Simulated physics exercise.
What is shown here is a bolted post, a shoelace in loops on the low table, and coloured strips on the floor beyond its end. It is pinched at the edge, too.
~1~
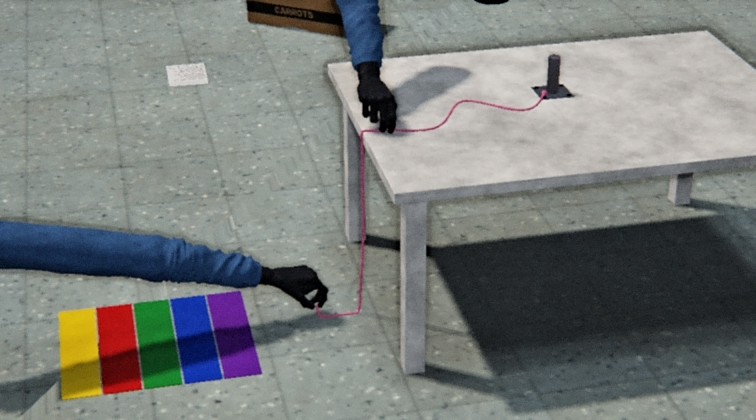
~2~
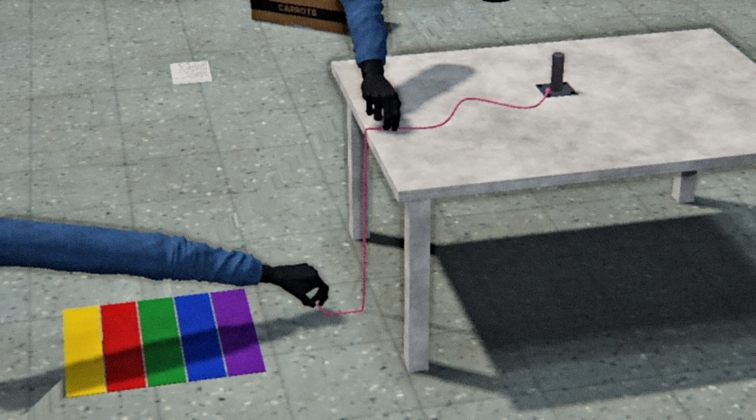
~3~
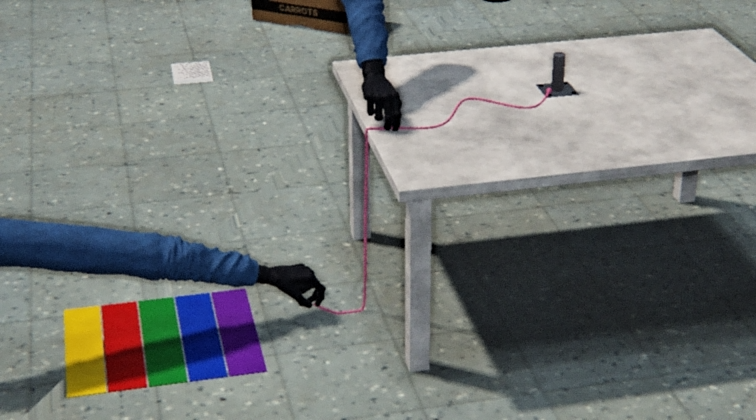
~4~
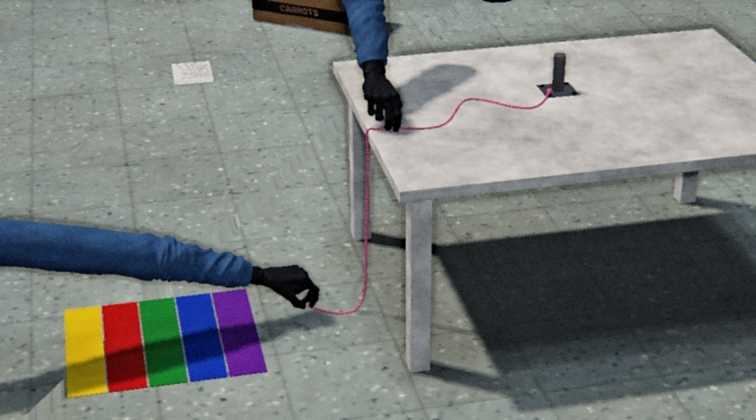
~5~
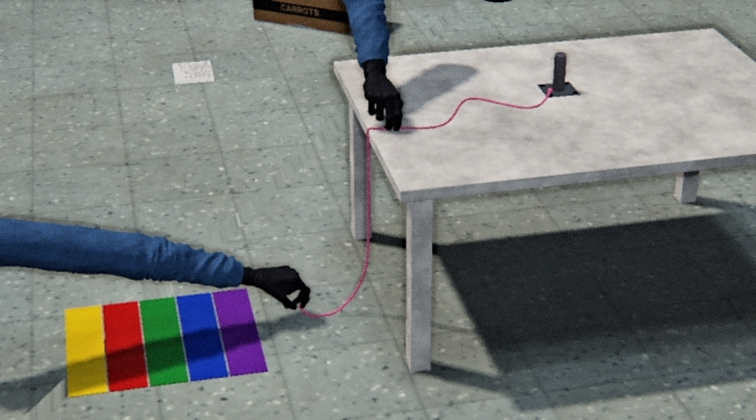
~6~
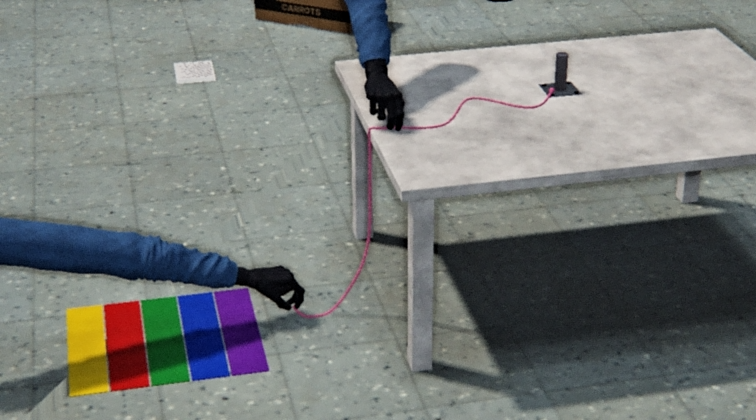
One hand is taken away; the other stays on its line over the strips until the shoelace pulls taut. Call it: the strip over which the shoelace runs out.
Red.
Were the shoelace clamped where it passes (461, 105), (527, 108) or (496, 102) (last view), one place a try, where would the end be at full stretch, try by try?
For the three tries you'd see (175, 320), (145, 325) and (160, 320).
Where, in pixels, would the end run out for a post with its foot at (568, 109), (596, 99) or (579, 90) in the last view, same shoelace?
Roughly (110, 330), (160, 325) and (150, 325), try by try.
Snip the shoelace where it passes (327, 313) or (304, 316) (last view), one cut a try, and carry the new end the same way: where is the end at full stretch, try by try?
The first cut gives (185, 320) and the second gives (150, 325).
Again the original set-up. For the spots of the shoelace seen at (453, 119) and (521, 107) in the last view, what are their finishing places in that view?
First: (400, 120). Second: (497, 100).
Soon after, end near (197, 318); over blue.
After that, end near (153, 323); over green.
At the stop, end near (126, 326); over red. It gets as far as the red strip.
